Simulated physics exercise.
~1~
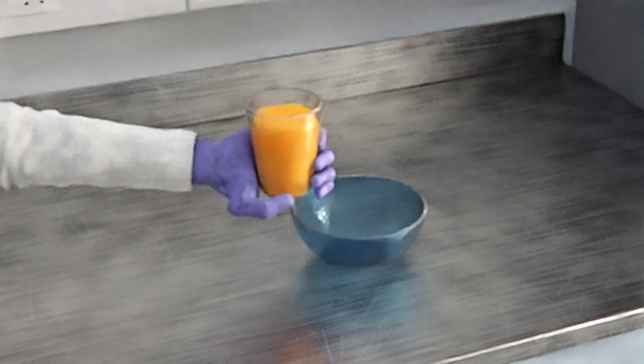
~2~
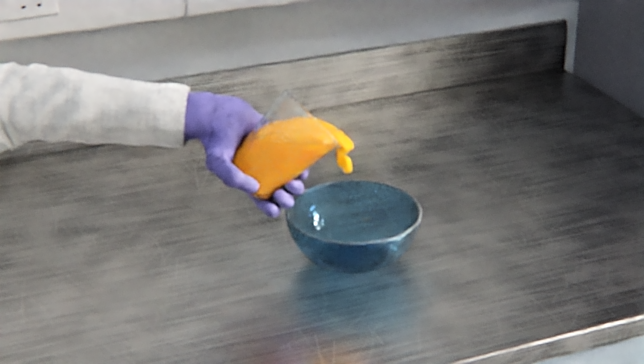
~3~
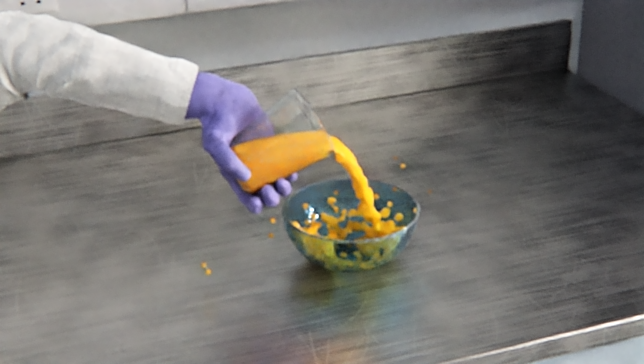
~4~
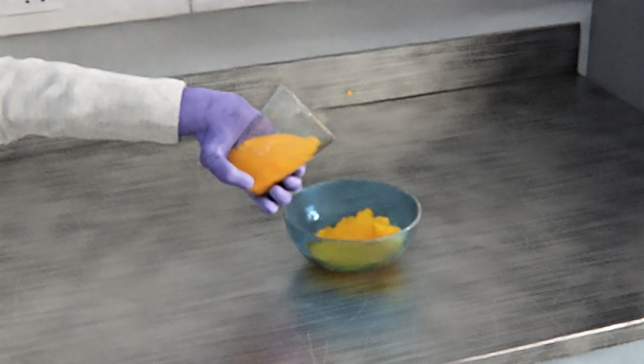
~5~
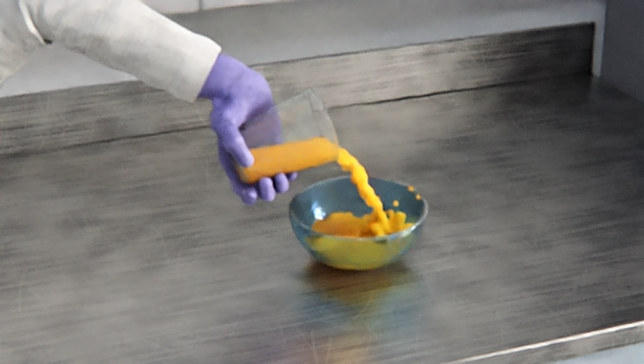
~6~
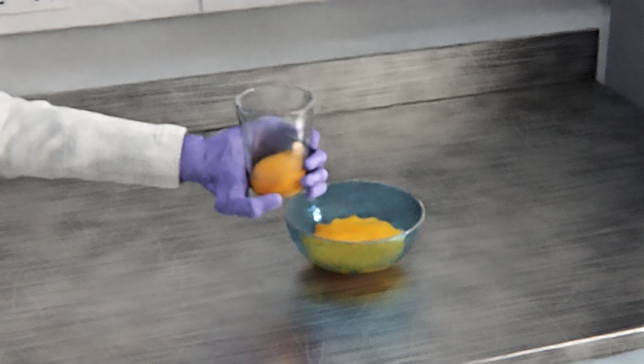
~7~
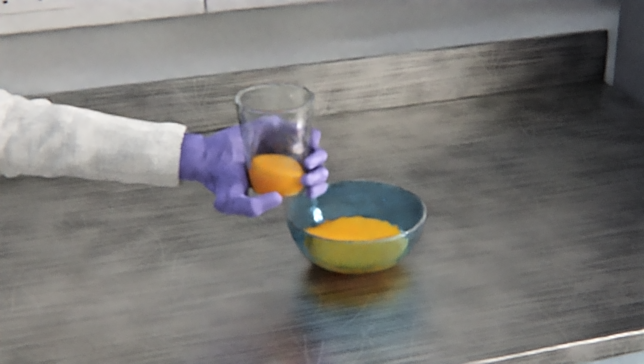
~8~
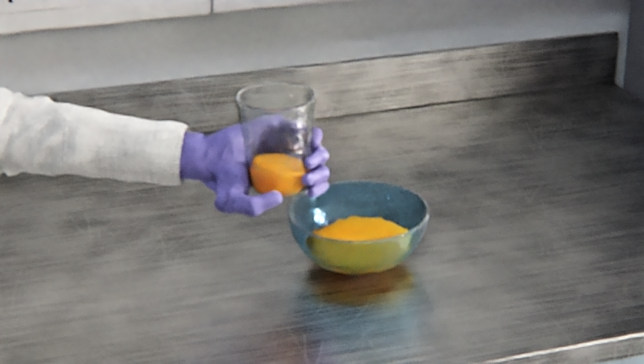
A gloved hand tips orange juice into a bowl twice, then holds the glass upright.
